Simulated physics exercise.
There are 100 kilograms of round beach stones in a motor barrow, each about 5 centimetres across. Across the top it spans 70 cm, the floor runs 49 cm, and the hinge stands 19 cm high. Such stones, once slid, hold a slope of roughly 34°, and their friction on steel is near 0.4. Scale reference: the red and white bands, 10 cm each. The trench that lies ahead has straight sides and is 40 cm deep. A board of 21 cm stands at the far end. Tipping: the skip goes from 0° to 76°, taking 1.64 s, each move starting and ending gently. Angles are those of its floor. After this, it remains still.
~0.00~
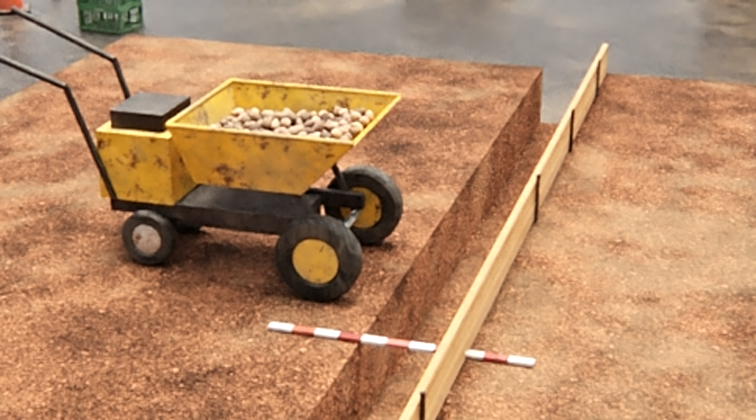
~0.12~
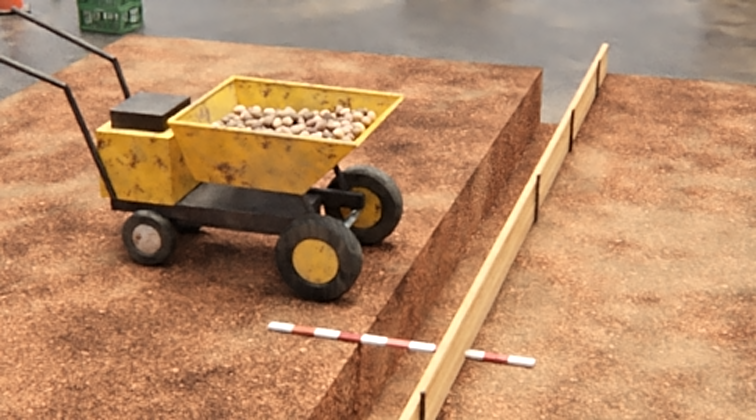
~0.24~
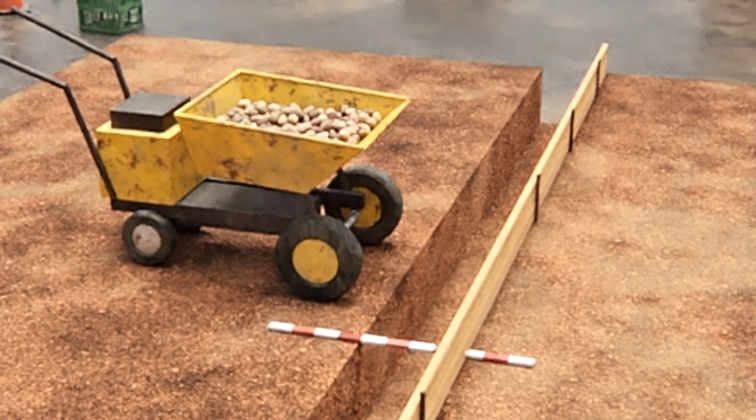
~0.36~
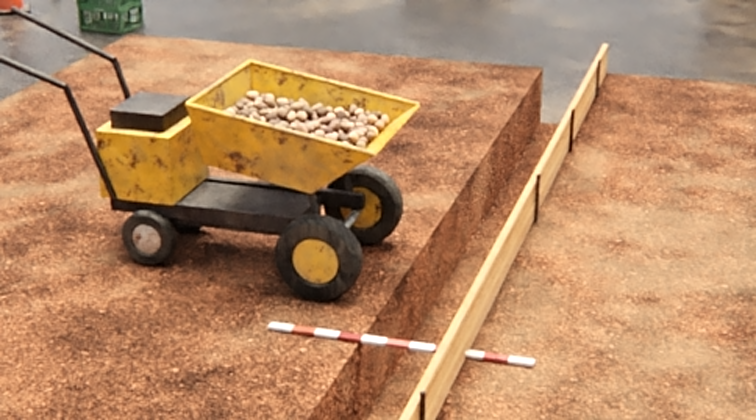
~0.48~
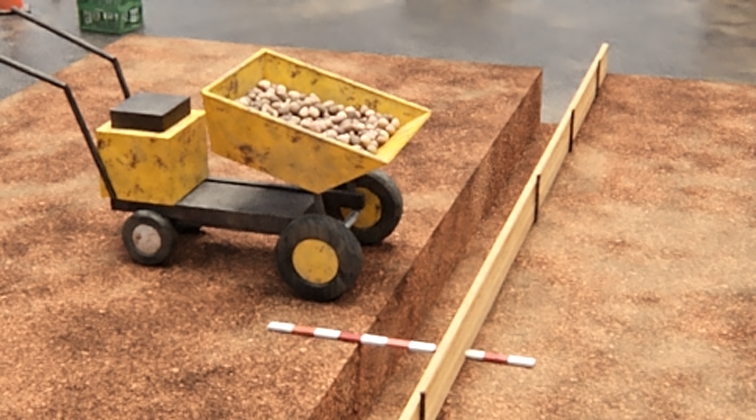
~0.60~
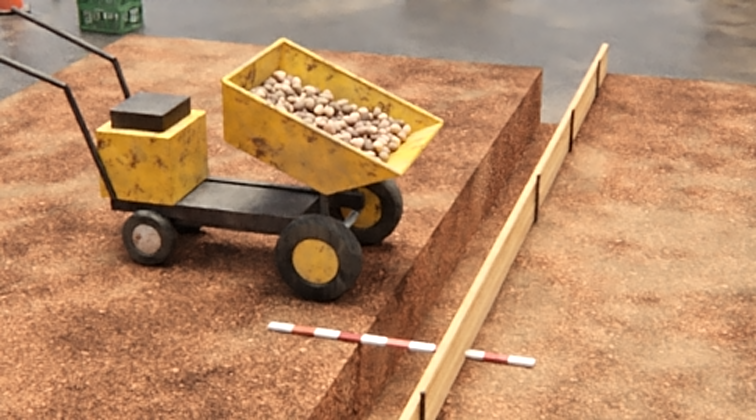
Beside a straight-sided trench, a small dumper's yellow skip full of stones tilts toward the right.
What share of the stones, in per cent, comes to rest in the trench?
About 72 per cent of the stones finish in the trench.
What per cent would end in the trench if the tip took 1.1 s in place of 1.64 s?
I'd put it at roughly 70 per cent.
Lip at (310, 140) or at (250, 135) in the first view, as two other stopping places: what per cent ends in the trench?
100 and 85 %.
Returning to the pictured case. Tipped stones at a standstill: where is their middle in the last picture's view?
Centre estimate: Around (472, 351).
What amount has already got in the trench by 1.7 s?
40 per cent or so by then.
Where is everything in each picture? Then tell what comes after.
In the first frame, the skip is at 0°, its lip at (354, 144); the top of the load is at (324, 118).
In the second frame, lip at (356, 145), floor tilted 1°, highest stones at (323, 118); the stones move at 0.2 m/s on average.
In the third frame, the skip is at 4°, its lip at (363, 148); the top of the load is at (283, 116); the stones move at 0.3 m/s on average.
In the fourth frame, the skip is at 9°, its lip at (374, 154); the top of the load is at (262, 107); the stones move at 0.4 m/s on average.
In the fifth frame, the skip is at 16°, its lip at (387, 163); the top of the load is at (262, 95); the stones move at 0.5 m/s on average.
In the sixth frame, lip at (401, 174), floor tilted 23°, highest stones at (273, 85); the stones move at 0.6 m/s on average.
After 1.2 s the floor is at 64°; 98 % in the skip, 2 % in the trench; the foremost stones are at (475, 241).
After 1.7 s the floor is at 76°; 37 % in the skip, 39 % in the trench, 24 % past the trench; the foremost stones are at (628, 308).
After 2.1 s the floor is at 76°; 11 % in the skip, 61 % in the trench, 28 % past the trench; the foremost stones are at (705, 308).
After 4.0 s the floor is at 76°; 0 % in the skip, 72 % in the trench, 28 % past the trench; the foremost stones are at (739, 314).
